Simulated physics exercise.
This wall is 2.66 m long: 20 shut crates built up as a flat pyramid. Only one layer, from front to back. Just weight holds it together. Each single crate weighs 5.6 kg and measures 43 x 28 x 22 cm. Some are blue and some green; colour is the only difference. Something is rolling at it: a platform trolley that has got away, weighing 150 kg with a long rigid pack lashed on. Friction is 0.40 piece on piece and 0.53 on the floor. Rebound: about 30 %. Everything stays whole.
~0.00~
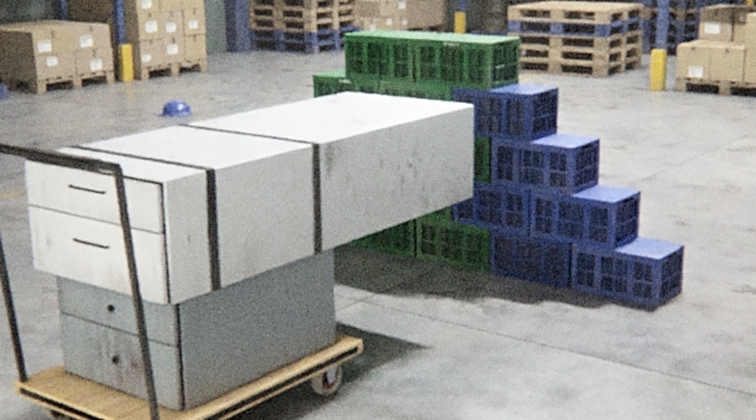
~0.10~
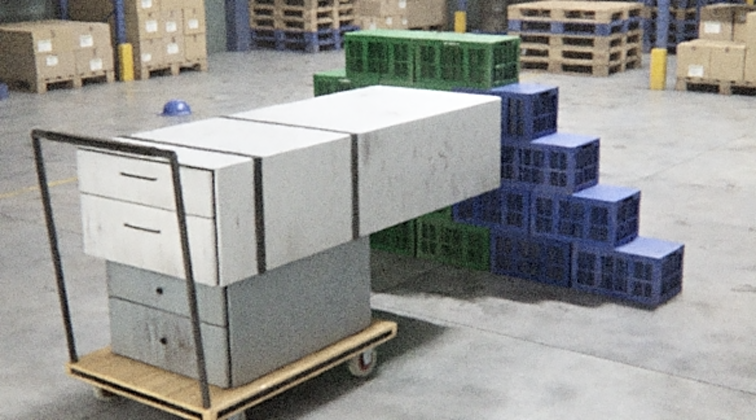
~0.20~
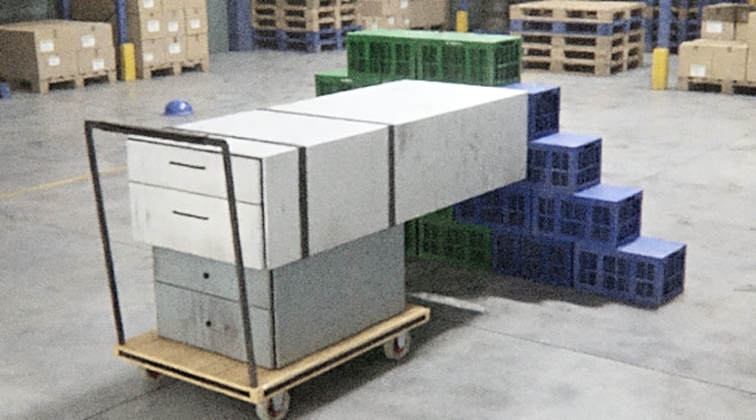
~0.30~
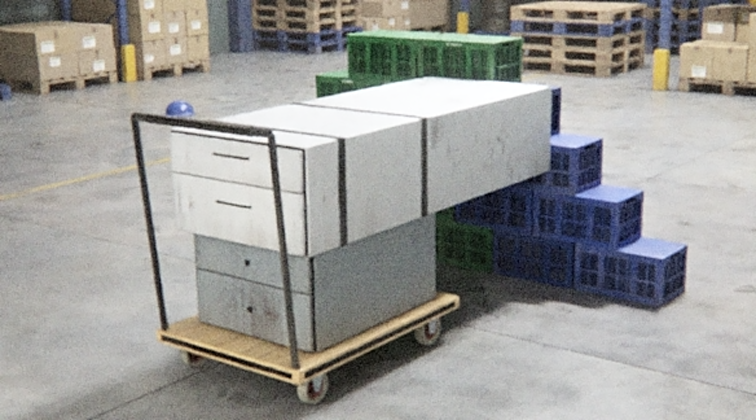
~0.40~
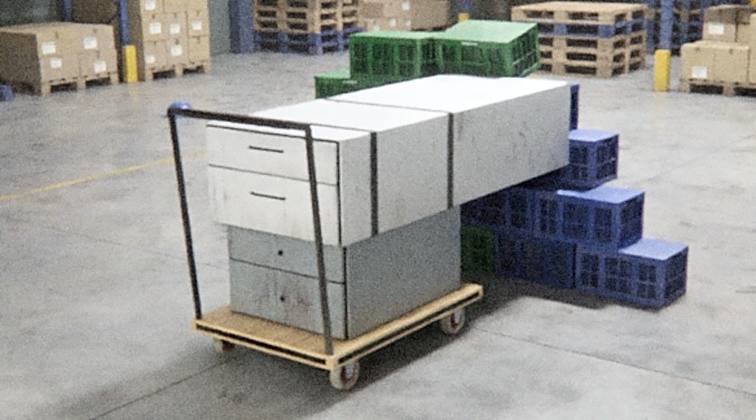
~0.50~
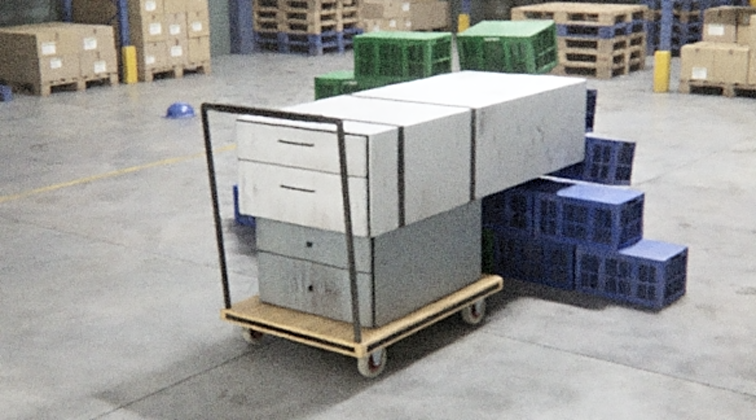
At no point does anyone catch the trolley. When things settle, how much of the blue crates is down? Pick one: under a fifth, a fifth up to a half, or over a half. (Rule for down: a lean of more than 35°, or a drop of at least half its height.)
A fifth up to a half.
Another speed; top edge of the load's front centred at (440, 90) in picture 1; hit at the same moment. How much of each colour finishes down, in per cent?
Down at the end: Blue 40 per cent, green 30 per cent.
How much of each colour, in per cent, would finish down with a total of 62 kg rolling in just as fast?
You'd get blue at 40 and green at 30 per cent down.
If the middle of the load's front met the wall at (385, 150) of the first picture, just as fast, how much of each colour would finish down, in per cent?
Per cent down - blue: 10, green: 80.
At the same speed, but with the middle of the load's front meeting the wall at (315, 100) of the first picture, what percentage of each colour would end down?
That would leave blue at 0 % and green at 50 %.
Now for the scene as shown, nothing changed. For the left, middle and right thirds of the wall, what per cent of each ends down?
From the left: 0, then 40, then 50 percent.
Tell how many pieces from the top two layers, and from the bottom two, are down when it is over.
From above 4, from below 1.
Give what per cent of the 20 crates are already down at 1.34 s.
30 percent by then.
By 0.86 s, load 85 cm past the wall's line, still rolling; 2 of the 8 blue crates down (6 of 20 in all colours); top blue crate tilted 58°, 58 cm lower; top green crate tilted 36°, 52 cm lower.
By 1.34 s, load 1.32 m past the wall's line, still rolling; 2 of the 8 blue crates down (6 of 20 in all colours); top blue crate on its side; top green crate tilted 17°, 78 cm lower.
When it is over (3.2 s), load 1.52 m past the wall's line, stopped; 3 of the 8 blue crates down (7 of 20 in all colours); top blue crate on its side; top green crate upside down. That is 38 per cent. In pixels of the last frame, middles, top blue crate near (619, 182), top green crate near (543, 136).
